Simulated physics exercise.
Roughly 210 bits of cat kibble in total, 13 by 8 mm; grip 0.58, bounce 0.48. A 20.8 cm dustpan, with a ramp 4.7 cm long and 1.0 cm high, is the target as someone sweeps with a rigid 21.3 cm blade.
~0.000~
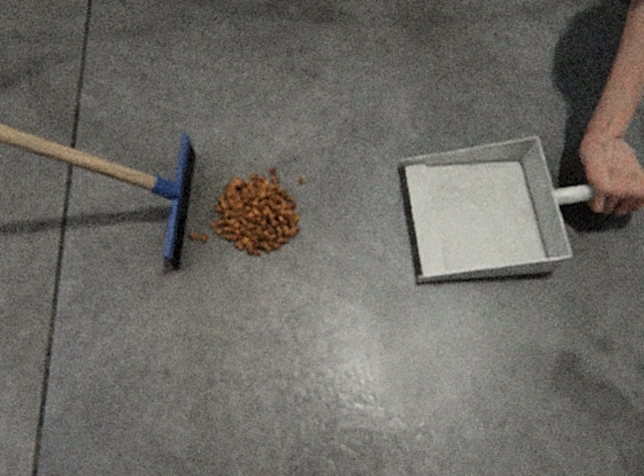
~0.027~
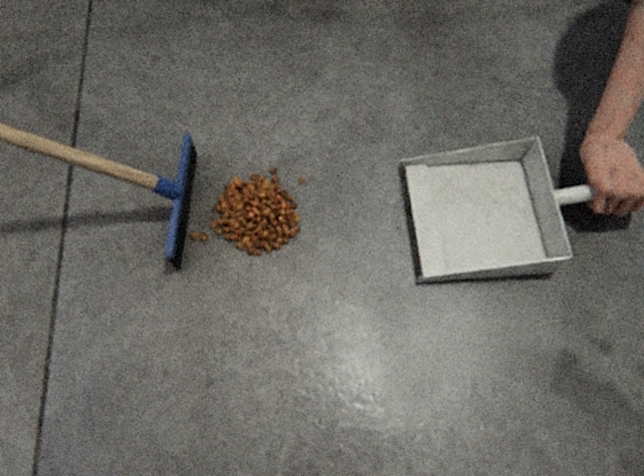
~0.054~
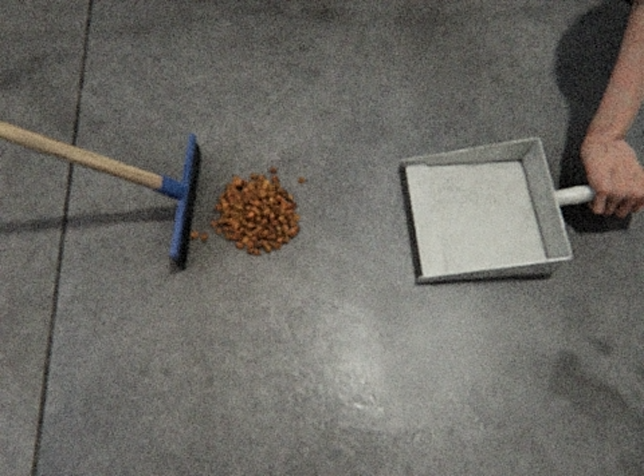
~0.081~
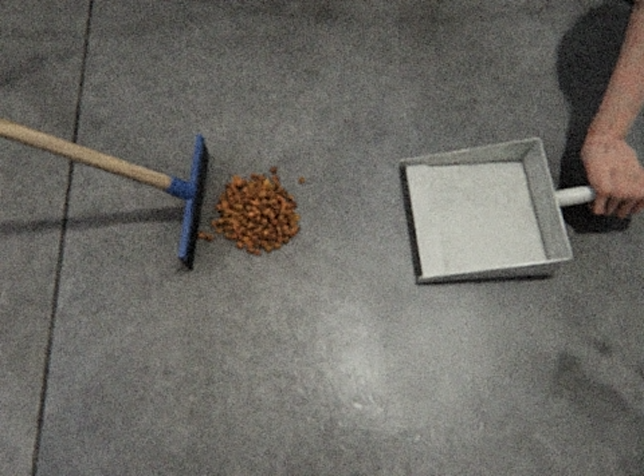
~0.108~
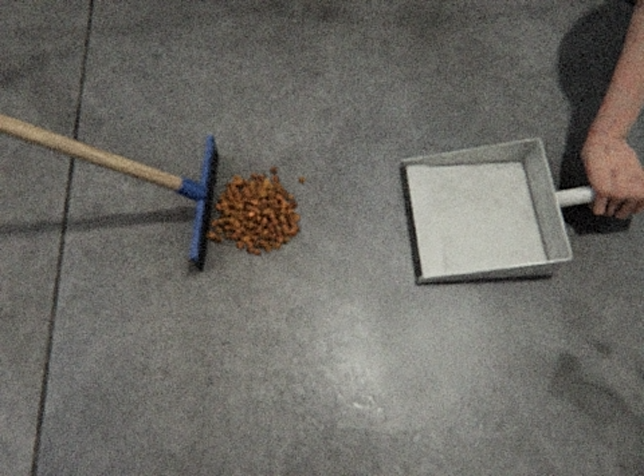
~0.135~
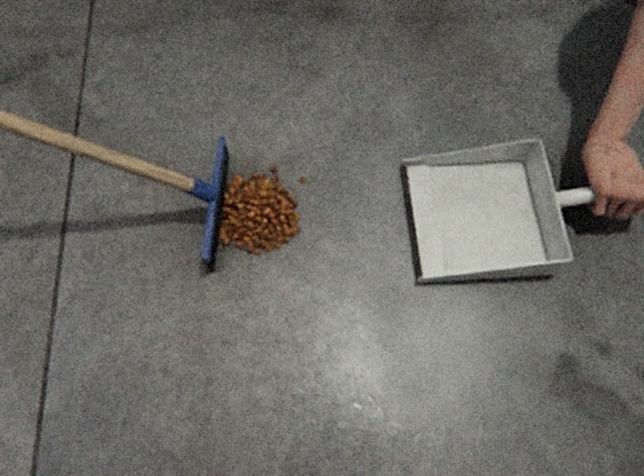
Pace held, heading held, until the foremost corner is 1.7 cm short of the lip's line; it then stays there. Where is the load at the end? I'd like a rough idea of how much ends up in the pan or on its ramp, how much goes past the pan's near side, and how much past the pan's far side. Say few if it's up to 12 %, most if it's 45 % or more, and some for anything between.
Here is my call: Pan most, near side few, far side few.
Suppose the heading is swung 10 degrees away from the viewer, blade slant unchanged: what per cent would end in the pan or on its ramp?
My guess is some 45 percent.
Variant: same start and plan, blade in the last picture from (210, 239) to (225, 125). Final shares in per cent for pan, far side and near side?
That ends as pan 5, far 35, and near 0.
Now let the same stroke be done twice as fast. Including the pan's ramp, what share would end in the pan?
I'd put it at roughly 60 per cent.
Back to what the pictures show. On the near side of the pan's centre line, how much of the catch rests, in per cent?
Something like 50 in a hundred.
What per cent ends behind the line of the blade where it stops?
My guess is close to 5 per cent.
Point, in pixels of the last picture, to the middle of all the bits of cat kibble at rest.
Estimated resting centre: Around (413, 231).
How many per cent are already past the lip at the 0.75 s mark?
I'd put it near 50 per cent at that point.
After 0.35 s, middle of the blade 17 cm from the lip; 0 % over the lip, far side 5 %, near side 0 %.
Then, at 0.49 s, middle of the blade 7 cm from the lip; 0 % over the lip, far side 5 %, near side 5 %.
After 0.75 s, middle of the blade 3 cm from the lip; 50 % over the lip, far side 5 %, near side 10 %.
By 1.3 s all is still; pan 50 %, near side 10 %, far side 5 %, in front of the lip or behind the blade 35 %.
